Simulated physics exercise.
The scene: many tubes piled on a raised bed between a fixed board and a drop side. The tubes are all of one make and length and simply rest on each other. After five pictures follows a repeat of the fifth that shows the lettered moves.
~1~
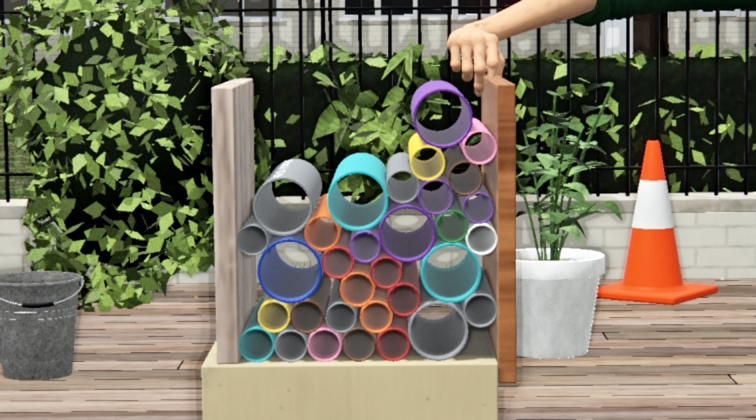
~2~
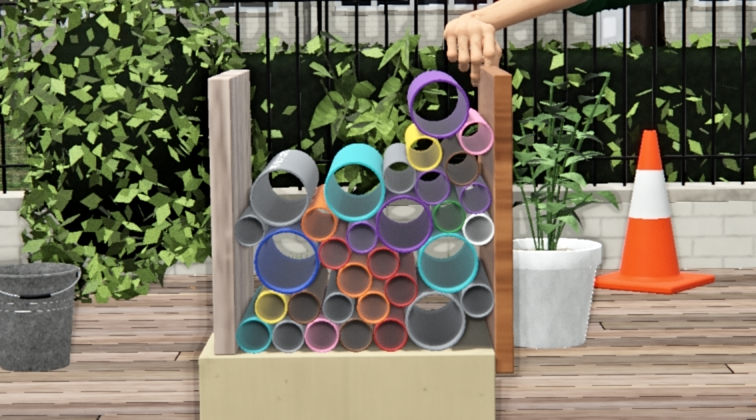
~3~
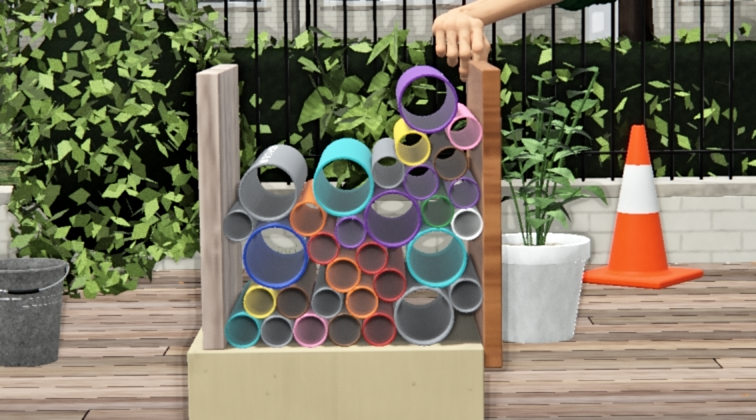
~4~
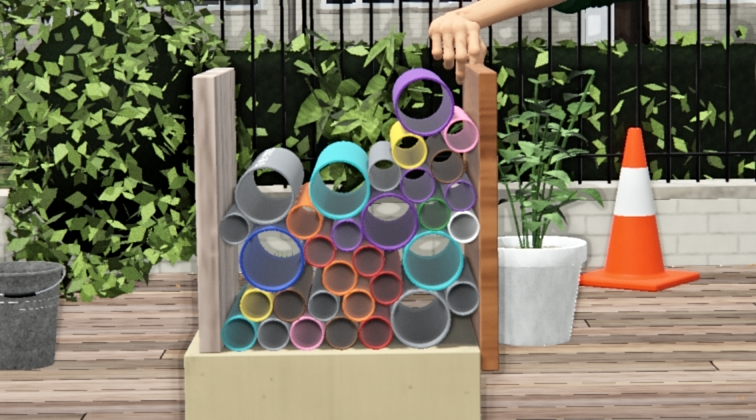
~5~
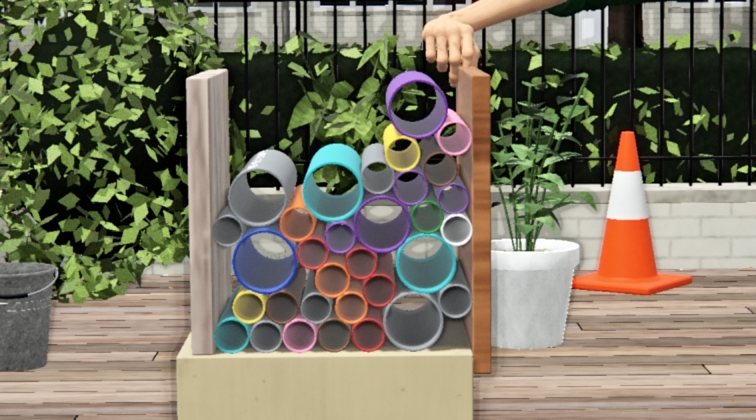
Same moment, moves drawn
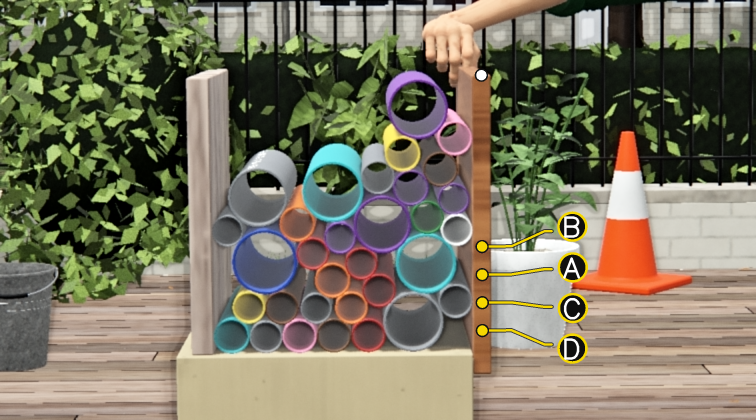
A hand rested on top of the brown board at the right of a stack of colourful tubes on a patio, while the whole view shifted slightly and the tubes stayed piled in place.
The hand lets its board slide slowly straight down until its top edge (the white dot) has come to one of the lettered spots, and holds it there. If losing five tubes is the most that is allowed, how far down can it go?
Mark B is as low as it can go.
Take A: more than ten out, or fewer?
At A, fewer than ten.
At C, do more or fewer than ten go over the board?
Fewer than ten.
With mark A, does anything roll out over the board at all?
Yes, at A.
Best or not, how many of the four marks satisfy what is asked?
One of them.
On the marked copy, A at (482, 274); B at (482, 247); C at (482, 303); D at (482, 330); the white dot at (481, 75).
Following B. Soon after the start, top of the board (472, 150).
Later, top of the board (473, 234).
In the end, top of the board (473, 246), two out over the board.
As for the rest, A six out over the board; C more than five out over the board; D more than five out over the board.
